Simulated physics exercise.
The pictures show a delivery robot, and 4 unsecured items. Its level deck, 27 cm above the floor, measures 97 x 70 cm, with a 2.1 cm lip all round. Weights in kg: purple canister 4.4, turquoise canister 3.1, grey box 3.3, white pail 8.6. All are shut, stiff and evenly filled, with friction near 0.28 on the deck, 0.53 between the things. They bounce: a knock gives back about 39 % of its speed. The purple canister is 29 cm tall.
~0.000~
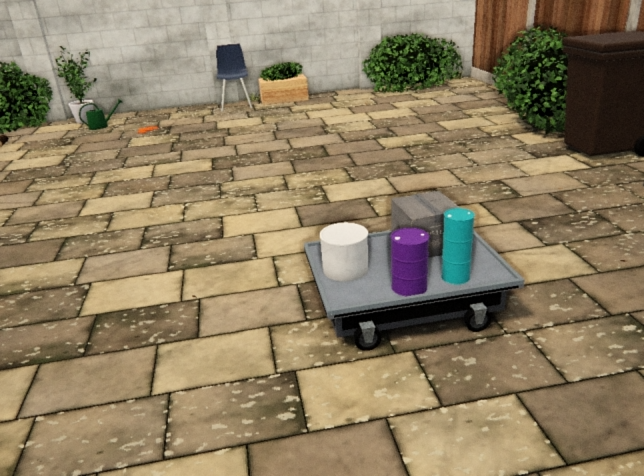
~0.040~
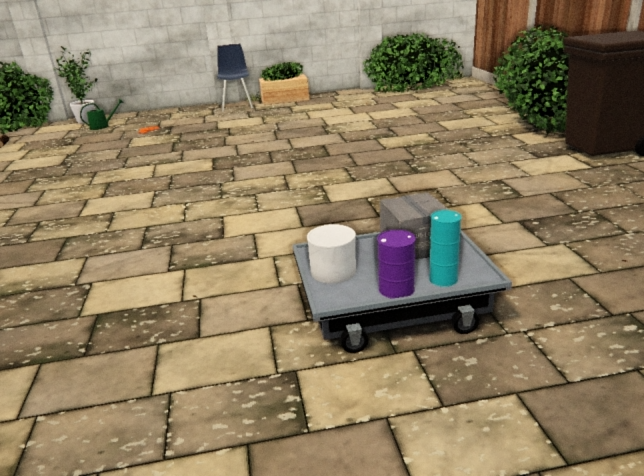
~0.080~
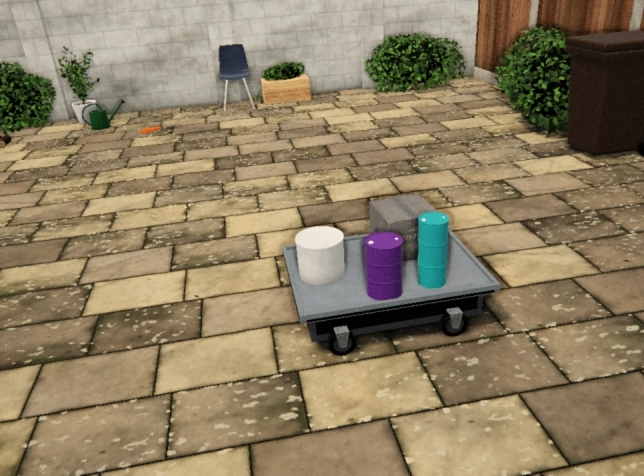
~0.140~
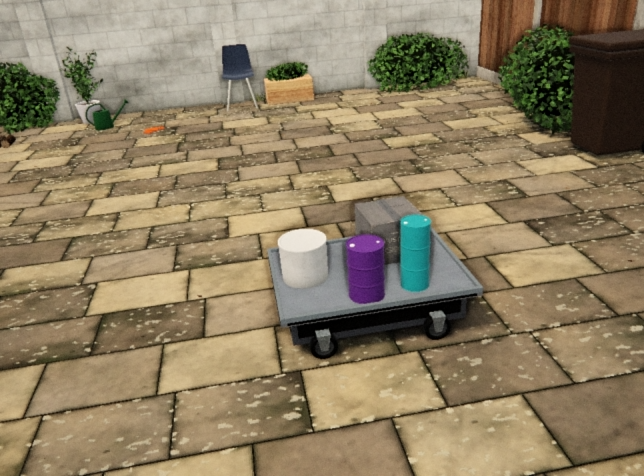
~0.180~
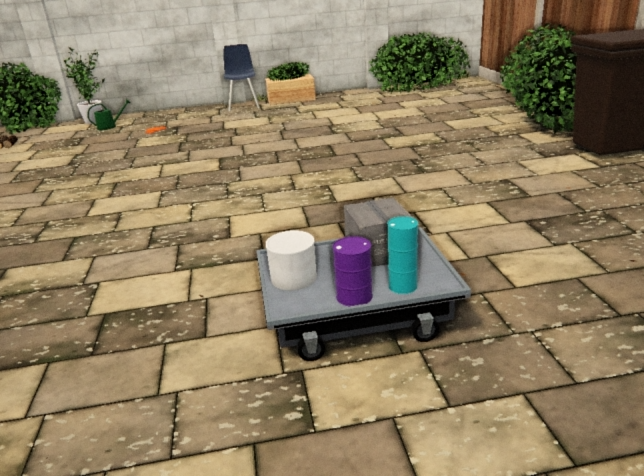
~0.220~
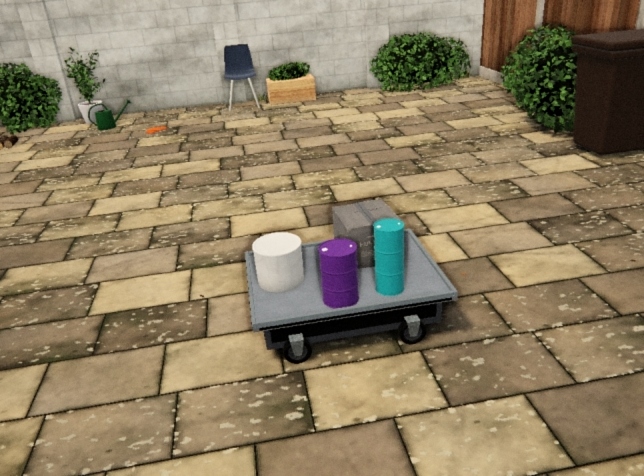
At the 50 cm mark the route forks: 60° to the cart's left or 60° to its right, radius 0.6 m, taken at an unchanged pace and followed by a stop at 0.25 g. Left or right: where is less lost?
Less is lost turning left.
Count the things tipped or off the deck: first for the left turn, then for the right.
Turning left 1, turning right 3.
Turning left. At 0.62 s, cart 112 cm along, turned 45°; purple canister slid 32 cm near (205, 310); turquoise canister slid 13 cm near (268, 288); white pail leaning 37°.
After 1.02 s, cart 177 cm along, turned 60°; white pail now off the deck; purple canister slid 49 cm near (75, 417); turquoise canister slid 14 cm near (197, 373).
By the end (2.0 s), off the deck, white pail; not toppled but over 10 cm from the start, purple canister and turquoise canister; grey box in place, give or take 10 cm. Seen from the same camera at the end, turquoise canister near (135, 449).
Turning right instead, purple canister, turquoise canister and white pail tipped over or off the deck, 3 of 4 in all.
